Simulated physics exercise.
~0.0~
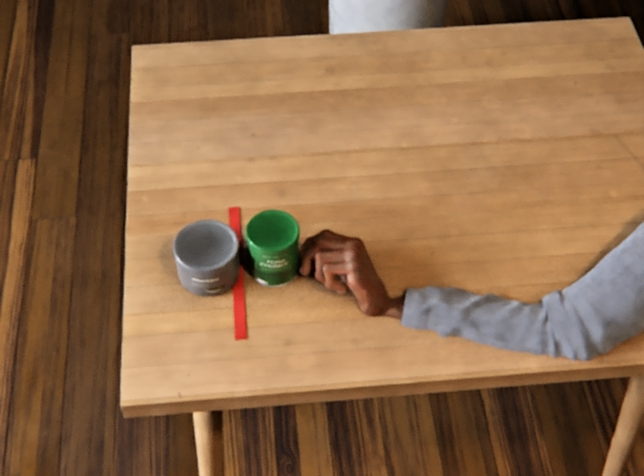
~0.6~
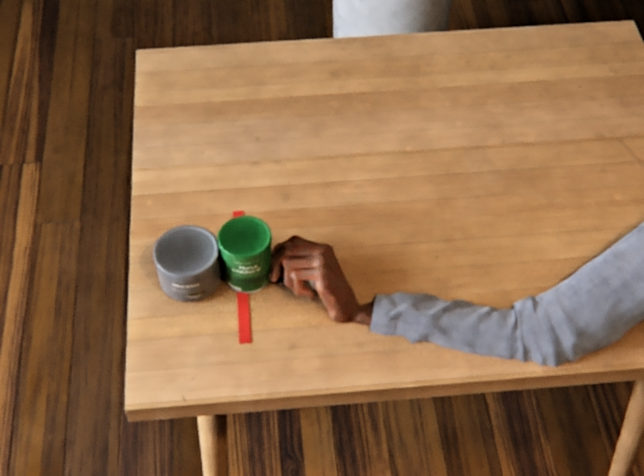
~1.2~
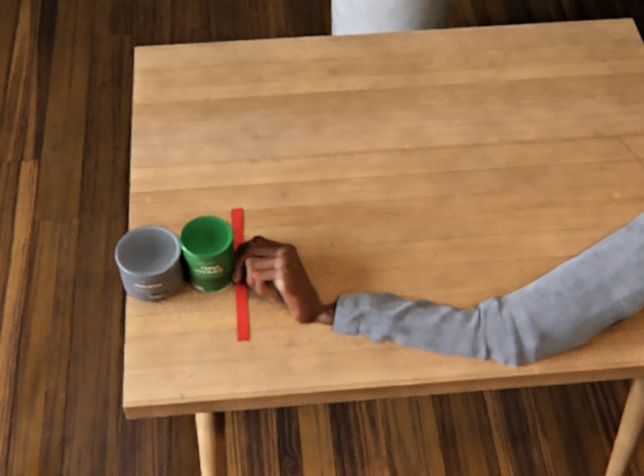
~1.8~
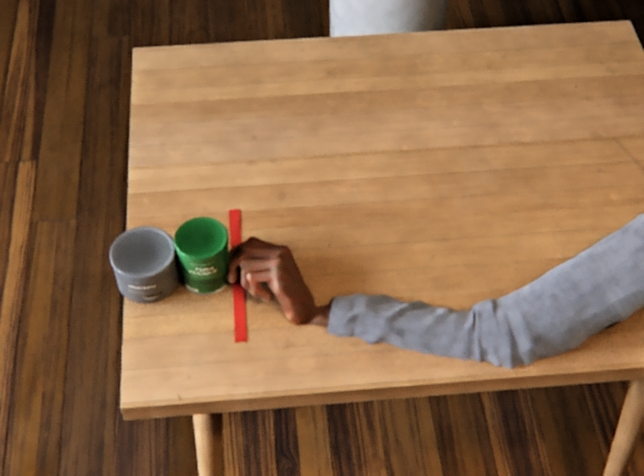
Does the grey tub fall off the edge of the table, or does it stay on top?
The grey tub stays on the table, resting near the left edge beside the green pot.
